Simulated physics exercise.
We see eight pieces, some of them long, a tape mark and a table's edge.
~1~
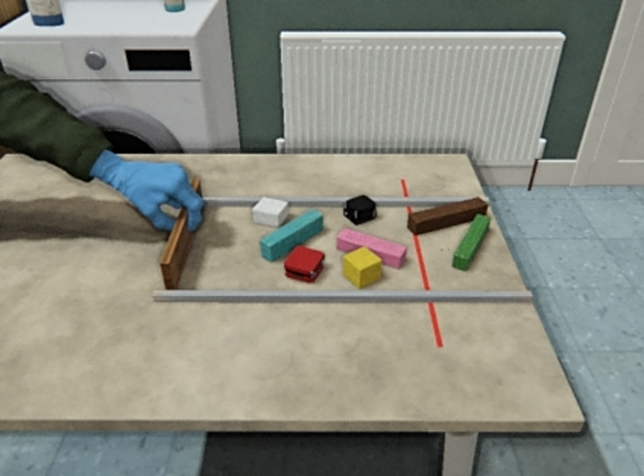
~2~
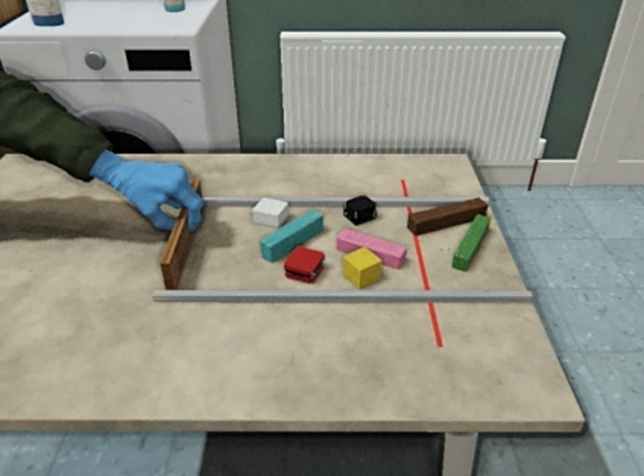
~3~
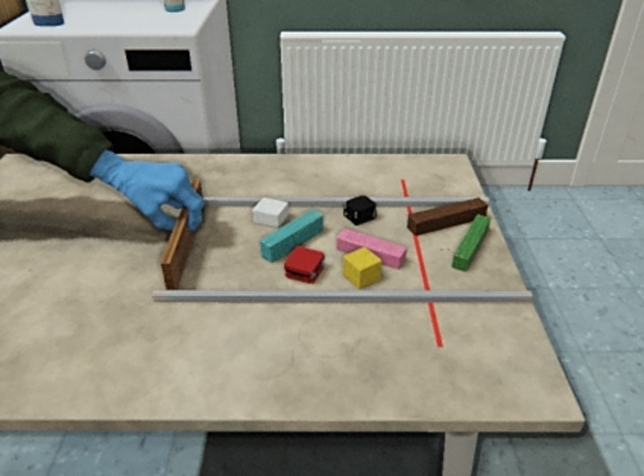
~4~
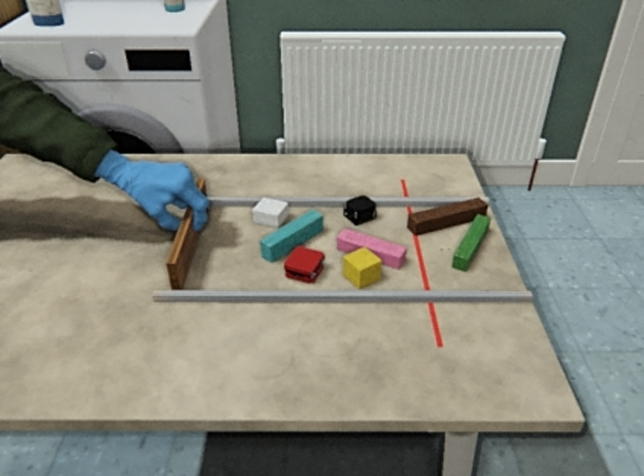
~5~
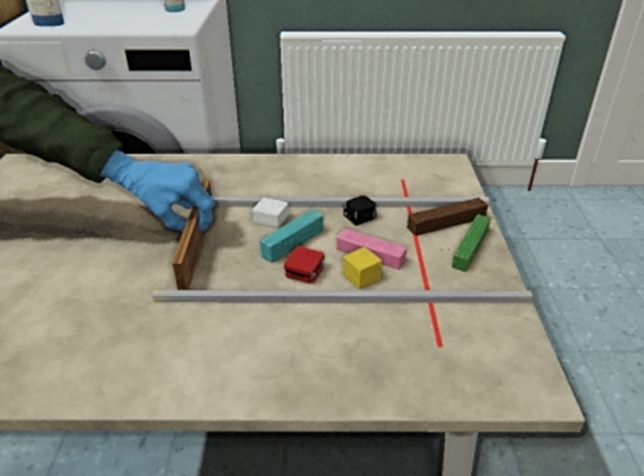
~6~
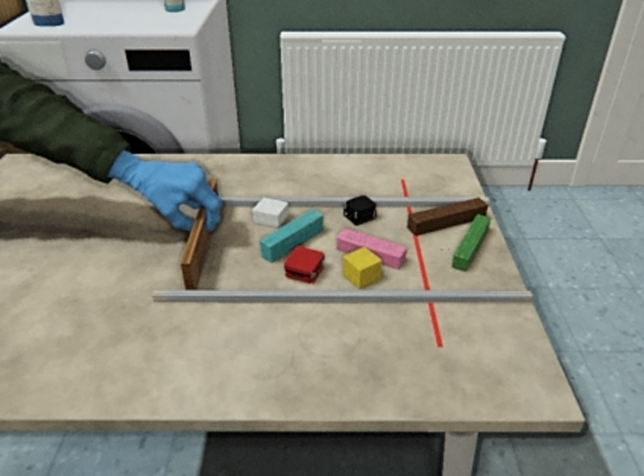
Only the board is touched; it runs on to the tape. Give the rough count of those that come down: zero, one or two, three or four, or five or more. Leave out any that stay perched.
As it turns out, the number that fall off is zero.
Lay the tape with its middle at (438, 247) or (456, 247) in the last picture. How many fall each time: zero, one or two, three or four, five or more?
One after another: Just one or two; one or two.
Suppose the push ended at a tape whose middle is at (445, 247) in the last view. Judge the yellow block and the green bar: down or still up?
The yellow block remains up; the green bar goes over.
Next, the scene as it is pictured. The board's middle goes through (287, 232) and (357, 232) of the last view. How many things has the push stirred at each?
3 and 6.
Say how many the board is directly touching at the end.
It touches 3.
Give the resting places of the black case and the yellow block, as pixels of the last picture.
About (449, 207), and the other about (474, 275).
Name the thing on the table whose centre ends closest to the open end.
The green bar.
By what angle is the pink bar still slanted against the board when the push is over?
Near 55 degrees.
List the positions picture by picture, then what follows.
Green bar (472, 241); brown bar (448, 216); pink bar (371, 248); board (185, 232); tape (418, 247), in the first frame.
Brown bar (448, 216); red case (304, 266), in the second frame.
Pink bar (371, 248); yellow block (362, 268), in the third frame.
Green bar (472, 242); black case (360, 211), in the fourth frame.
Brown bar (448, 216); white block (271, 213), in the fifth frame.
Green bar (472, 242); brown bar (448, 216); pink bar (371, 248); board (203, 232); tape (418, 247), in the sixth frame.
A little later, none off yet; green bar at rest near (472, 242); brown bar at rest near (448, 216); pink bar at rest near (371, 248).
When it is over, the number that fall off is zero.
